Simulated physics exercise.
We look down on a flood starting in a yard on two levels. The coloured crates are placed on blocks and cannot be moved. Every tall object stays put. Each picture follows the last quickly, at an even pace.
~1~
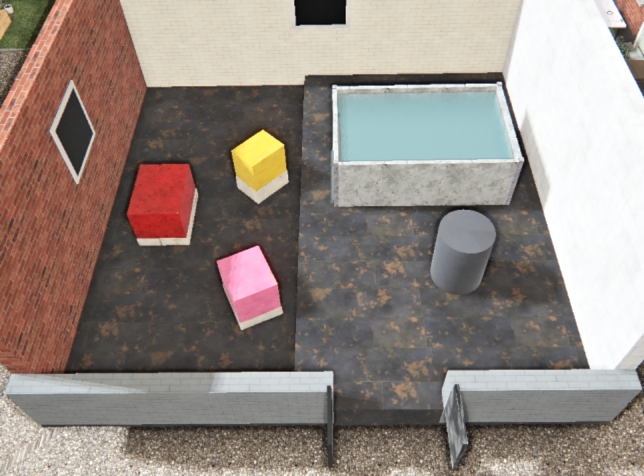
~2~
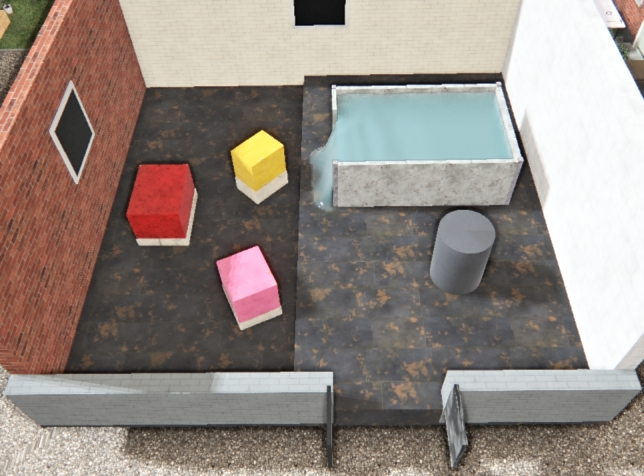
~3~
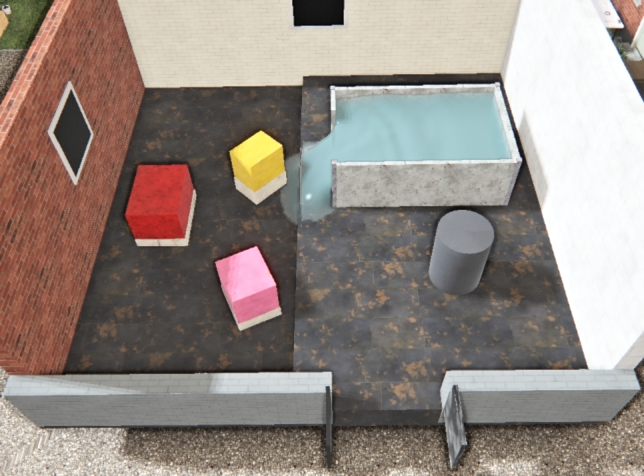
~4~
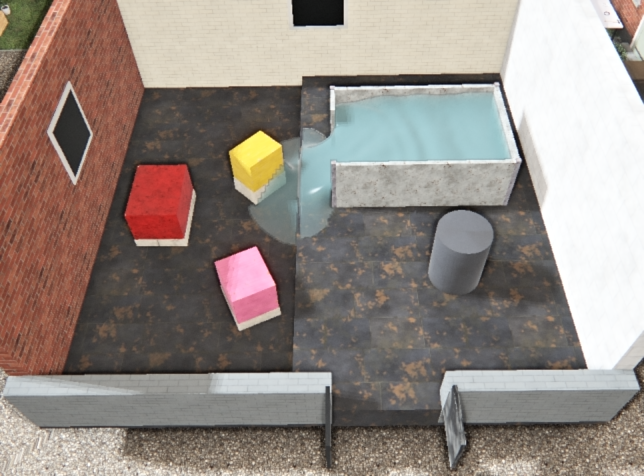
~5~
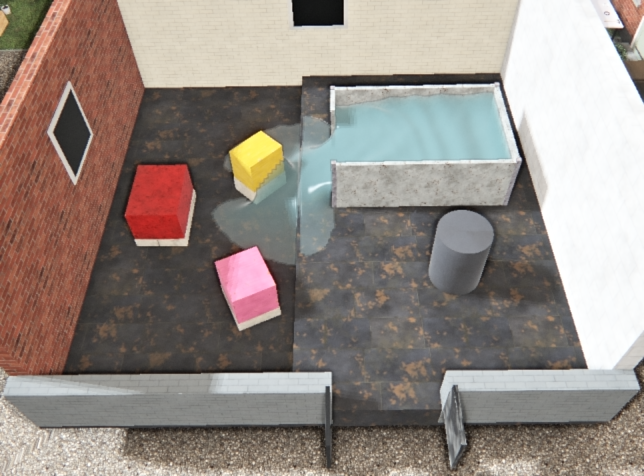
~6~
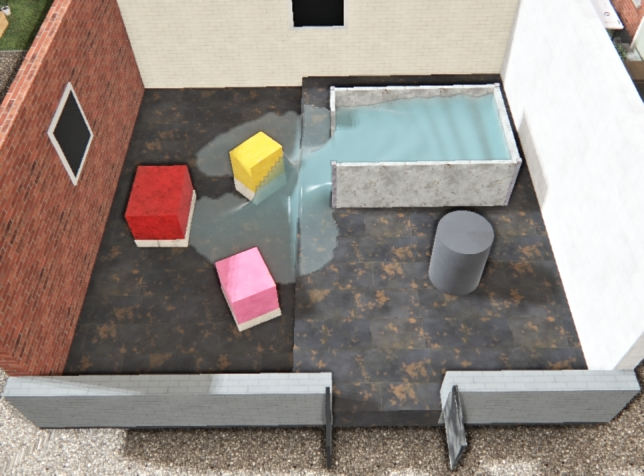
Water poured out of the left end of a stone tank in a walled yard, dropped onto the lower level and spread around the yellow block, then reached the pink and red ones.
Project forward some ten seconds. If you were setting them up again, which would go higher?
I'd say the red crate goes higher, the pink crate goes higher, the yellow crate goes higher.
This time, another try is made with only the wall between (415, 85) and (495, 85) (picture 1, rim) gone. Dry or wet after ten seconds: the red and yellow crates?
First, the red crate is flooded; second, the yellow crate is not reached.
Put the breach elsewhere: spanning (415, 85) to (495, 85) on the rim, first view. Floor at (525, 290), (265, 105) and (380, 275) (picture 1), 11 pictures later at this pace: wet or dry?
First: Spared by the leak. Second: Reached by the flood. Third: Spared by the leak.
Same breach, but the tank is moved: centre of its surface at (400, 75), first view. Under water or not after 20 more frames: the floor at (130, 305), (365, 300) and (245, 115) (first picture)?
Submerged, untouched, submerged.
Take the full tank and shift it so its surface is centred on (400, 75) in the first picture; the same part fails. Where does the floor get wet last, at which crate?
Answer: The pink one.
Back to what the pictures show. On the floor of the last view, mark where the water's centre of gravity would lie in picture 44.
I reckon somewhere around (247, 214).
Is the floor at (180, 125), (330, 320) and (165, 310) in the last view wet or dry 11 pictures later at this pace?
Going through them in order, I'd say drenched, clear and drenched.
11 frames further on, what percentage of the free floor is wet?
That's roughly 45 per cent.
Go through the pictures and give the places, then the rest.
In the first picture, the tank at (421, 126) is whole and still.
In the second picture, the front is at (330, 209), out from the gap at (337, 162).
In the third picture, the front is at (289, 163), out from the gap at (336, 166).
In the fourth picture, water pours out at (336, 167) and has run to a hidden place.
In the fifth picture, the front is at (220, 220), out from the gap at (336, 167).
In the sixth picture, the front is at (190, 236), out from the gap at (336, 168).
A moment on, water covers 30 % of the floor; the red crate water round its plinth, the pink crate water round its plinth, the yellow crate water round its plinth.
Next, water covers 45 % of the floor; the red crate water round its plinth, the pink crate water round its plinth, the yellow crate water round its plinth.
Then, water covers 50 % of the floor; the red crate water round its plinth, the pink crate water round its plinth, the yellow crate water round its plinth.
Later, water covers 55 % of the floor; the red crate water round its plinth, the pink crate water round its plinth, the yellow crate water round its plinth.
In the end, water covers 55 % of the floor; the red crate was topped, the pink crate was topped, the yellow crate was topped.
